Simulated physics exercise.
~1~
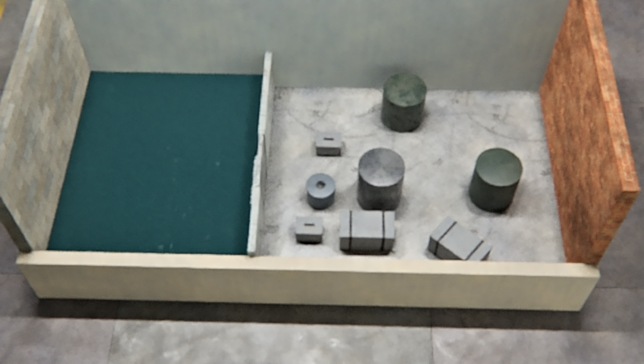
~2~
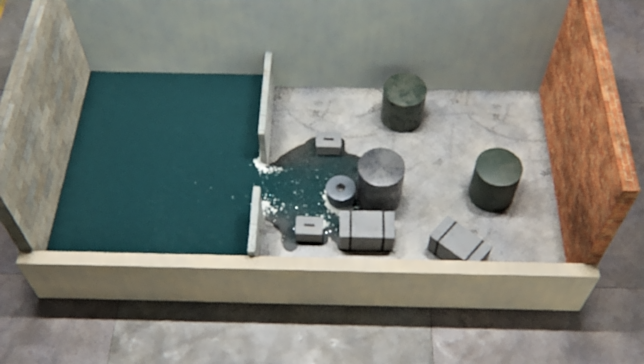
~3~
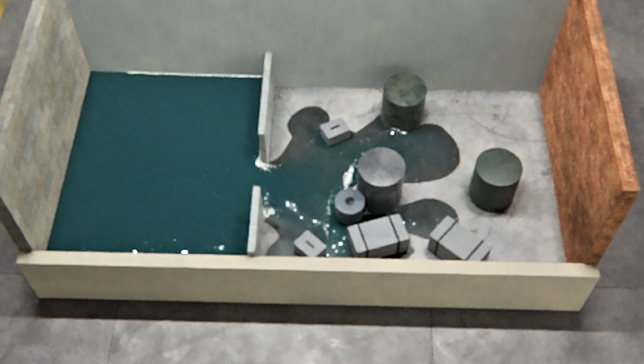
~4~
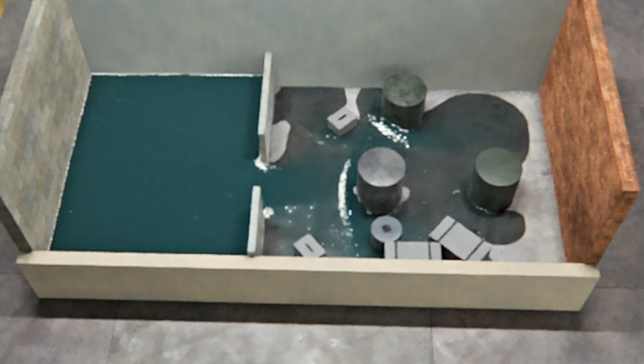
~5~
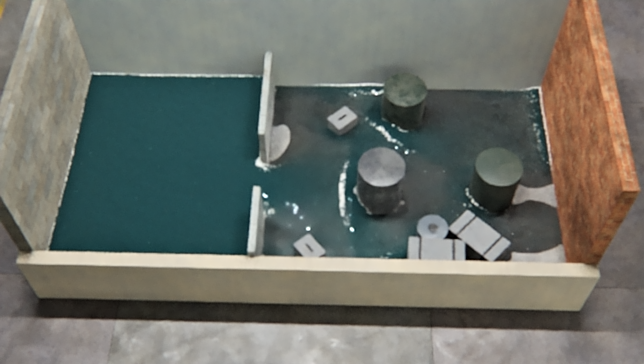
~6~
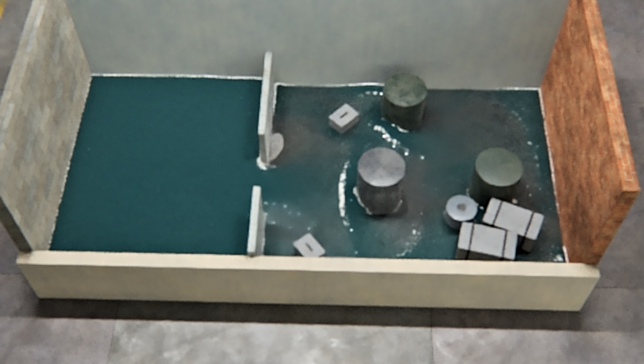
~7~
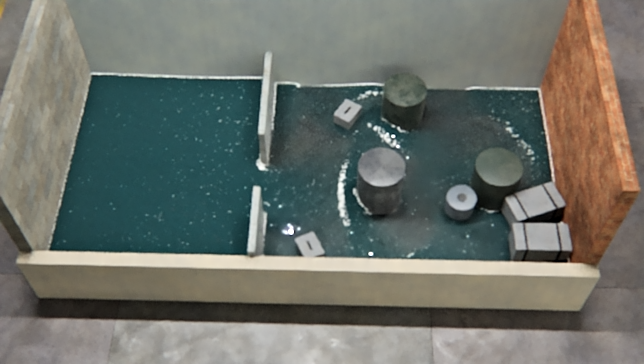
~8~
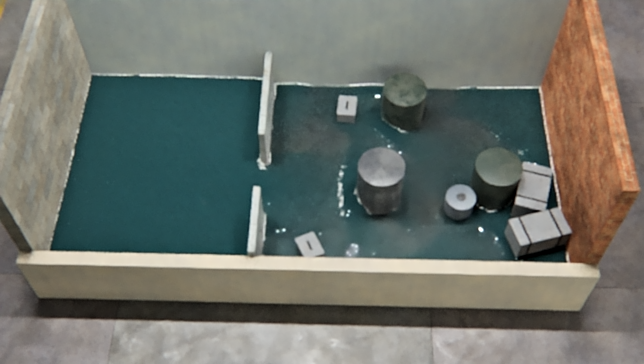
Dark green water fills the left of two adjoining rooms, while small grey boxes, larger strapped boxes and a round tub sit among three upright cylinders on the dry floor to the right. A gap opens in the dividing wall, and water spills through, spreading around the objects. The tub and strapped boxes slide right along the front wall as the flood reaches the far side. The boxes drift into the right corner by the reddish wall, while the tub stops near a cylinder. Finally, water covers both floors, the cylinders still standing and the two small boxes remaining nearer the divider.
